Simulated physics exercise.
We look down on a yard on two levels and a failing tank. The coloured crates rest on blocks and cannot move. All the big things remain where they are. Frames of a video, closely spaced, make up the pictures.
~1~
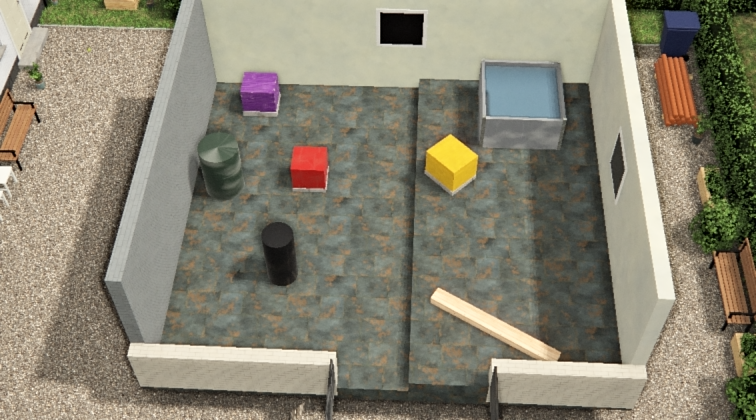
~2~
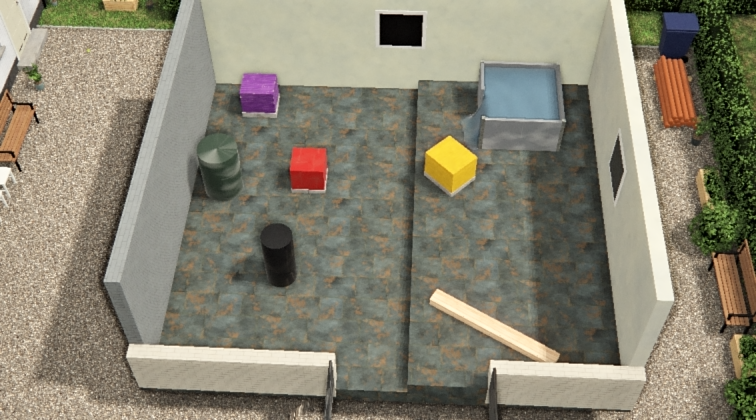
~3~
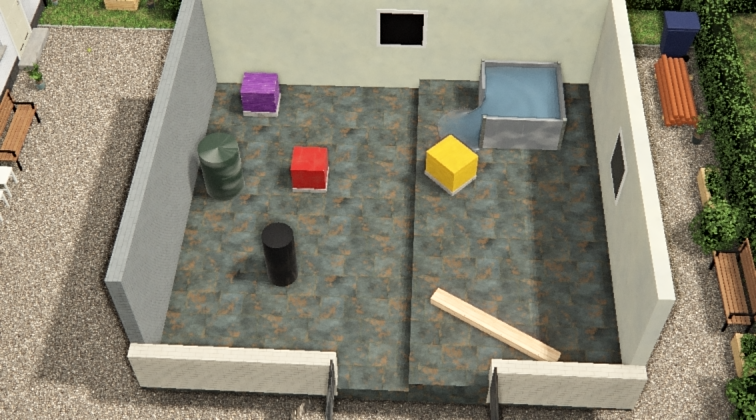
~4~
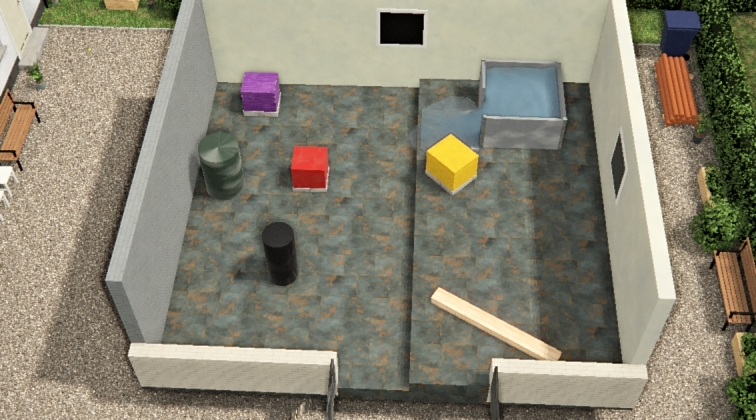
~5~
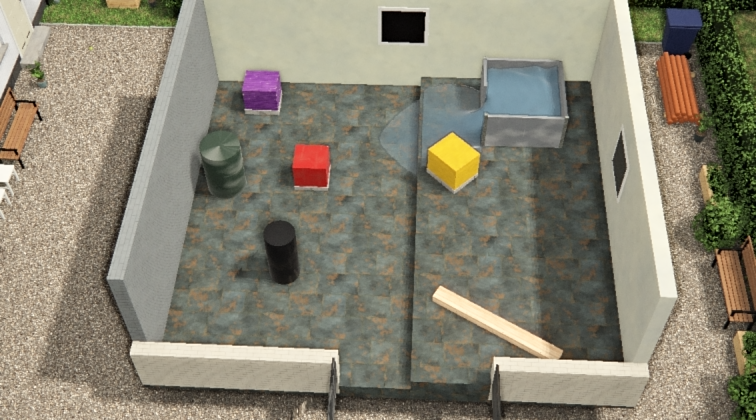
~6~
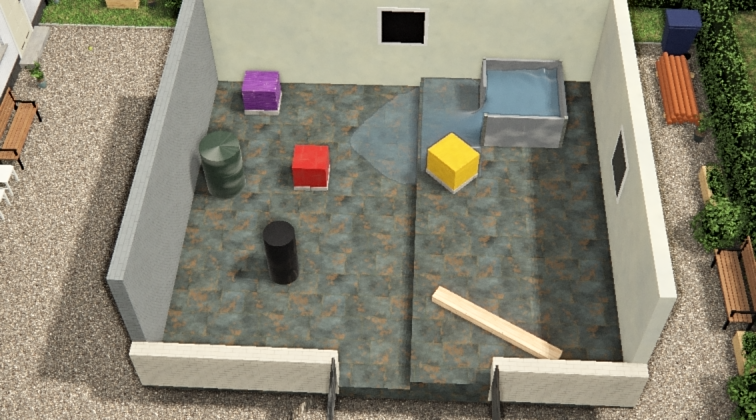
Water pouring from the left side of an open grey tank and spreading leftward across a walled yard behind a yellow box.
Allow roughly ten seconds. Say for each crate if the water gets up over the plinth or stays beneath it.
In order: The red crate is exposed. The purple crate is exposed. The yellow crate is exposed.
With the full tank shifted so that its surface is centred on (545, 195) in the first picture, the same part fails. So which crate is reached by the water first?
I say the crate marked yellow.
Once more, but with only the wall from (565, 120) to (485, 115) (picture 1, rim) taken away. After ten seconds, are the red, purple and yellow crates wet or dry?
Red stays untouched, purple stays untouched, yellow gets drenched.
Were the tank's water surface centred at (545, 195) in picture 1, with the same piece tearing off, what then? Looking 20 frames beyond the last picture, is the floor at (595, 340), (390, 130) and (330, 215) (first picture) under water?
The first spot is not reached, the second not reached, and the third inundated.
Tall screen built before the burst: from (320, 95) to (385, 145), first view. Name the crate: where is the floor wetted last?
Looks like the purple-painted one.
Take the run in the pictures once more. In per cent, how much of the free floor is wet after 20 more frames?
About 40 per cent.
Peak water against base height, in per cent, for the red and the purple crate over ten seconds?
270 and 170 %, roughly.
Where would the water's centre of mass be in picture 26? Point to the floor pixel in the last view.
I'd place it roughly at (374, 148).
A moment on, water covers 25 % of the floor; the red crate water round its plinth, the purple crate water round its plinth, the yellow crate water round its plinth.
Next, water covers 30 % of the floor; the red crate water round its plinth, the purple crate water round its plinth, the yellow crate water round its plinth.
Then, water covers 40 % of the floor; the red crate water round its plinth, the purple crate water round its plinth, the yellow crate water round its plinth.
Later, water covers 50 % of the floor; the red crate water round its plinth, the purple crate water round its plinth, the yellow crate water round its plinth.
In the end, water covers 60 % of the floor; the red crate was topped, the purple crate was topped, the yellow crate was topped.
